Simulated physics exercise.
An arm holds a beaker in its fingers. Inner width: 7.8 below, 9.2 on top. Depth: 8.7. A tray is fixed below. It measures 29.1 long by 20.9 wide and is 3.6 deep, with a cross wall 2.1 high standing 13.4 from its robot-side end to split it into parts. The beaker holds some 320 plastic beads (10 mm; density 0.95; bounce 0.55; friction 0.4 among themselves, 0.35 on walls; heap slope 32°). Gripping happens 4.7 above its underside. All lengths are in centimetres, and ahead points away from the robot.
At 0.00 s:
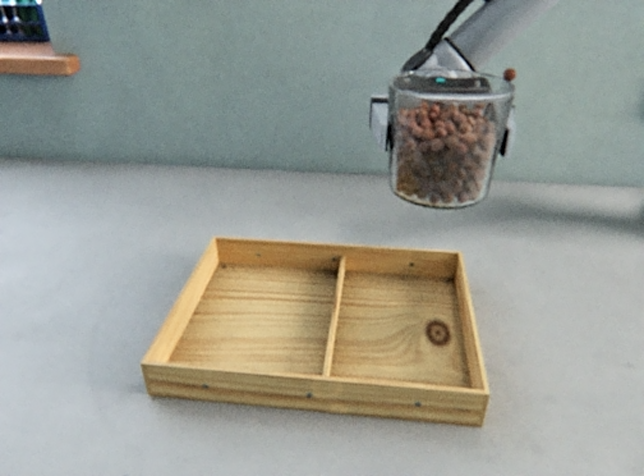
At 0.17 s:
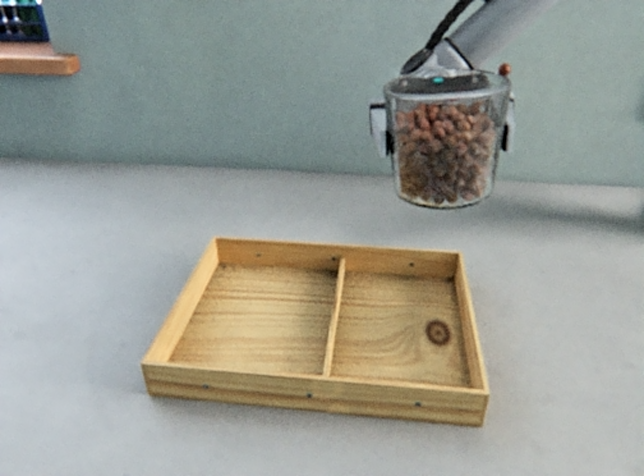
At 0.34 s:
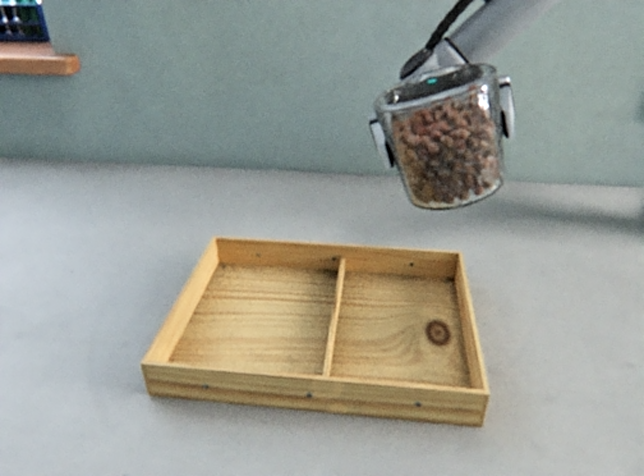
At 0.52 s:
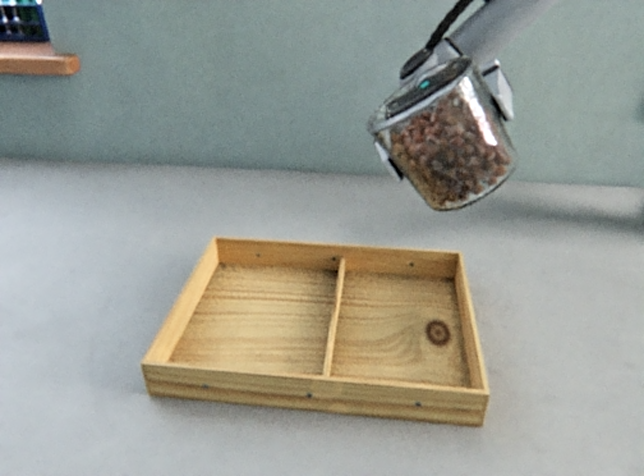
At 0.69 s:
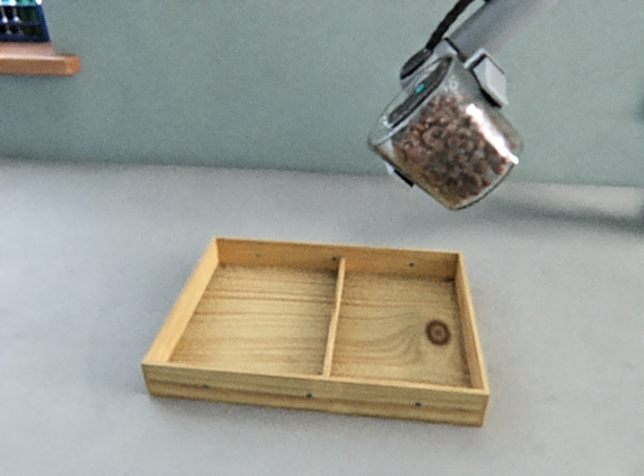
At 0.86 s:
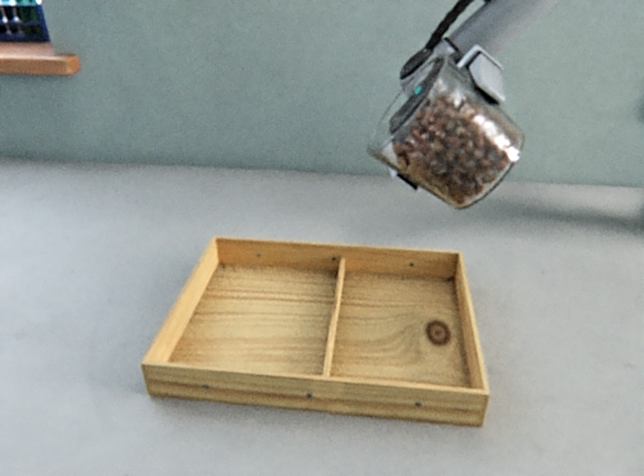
Robot arm holding a clear beaker of reddish-brown beads above a divided wooden tray, steadily tilting it over to the left.
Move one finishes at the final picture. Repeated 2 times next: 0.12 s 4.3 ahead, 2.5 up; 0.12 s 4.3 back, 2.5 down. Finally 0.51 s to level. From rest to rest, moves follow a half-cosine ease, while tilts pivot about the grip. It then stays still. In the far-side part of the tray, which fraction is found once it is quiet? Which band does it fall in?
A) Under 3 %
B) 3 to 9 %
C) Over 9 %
C.
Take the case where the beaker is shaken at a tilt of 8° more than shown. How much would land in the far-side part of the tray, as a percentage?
About 55 percent.
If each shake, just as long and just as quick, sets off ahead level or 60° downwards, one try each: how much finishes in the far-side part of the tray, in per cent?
20 and 0 %.
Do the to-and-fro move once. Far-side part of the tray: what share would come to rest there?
In that case it would be roughly 30 per cent.
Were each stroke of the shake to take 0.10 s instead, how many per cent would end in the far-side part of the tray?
I'd expect close to 55 in a hundred.
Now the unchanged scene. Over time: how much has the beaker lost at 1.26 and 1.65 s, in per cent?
In turn: 30 %, then 50 %.
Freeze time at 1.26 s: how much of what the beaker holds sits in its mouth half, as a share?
Around 60 per cent of it.
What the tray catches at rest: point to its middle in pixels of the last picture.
Roughly at pixel (265, 319).
By 1.26 s, tilted 54° forward, highest piece 26 above the table; 221 in the beaker, 82 in the far-side part, 10 in the robot-side part, 8 in flight or on a rim.
By 1.65 s, tilted 18° forward, highest piece 24 above the table; 165 in the beaker, 128 in the far-side part, 23 in the robot-side part, 5 on the table or floor.
By 2.05 s, level, highest piece 23 above the table; 165 in the beaker, 127 in the far-side part, 23 in the robot-side part, 6 on the table or floor.
By 3.10 s, level, highest piece 23 above the table; 165 in the beaker, 127 in the far-side part, 23 in the robot-side part, 6 on the table or floor.
Final count, 165 in the beaker, 127 in the far-side part, 23 in the robot-side part, 6 on the table or floor. That is 40 % in the far-side part of the tray.
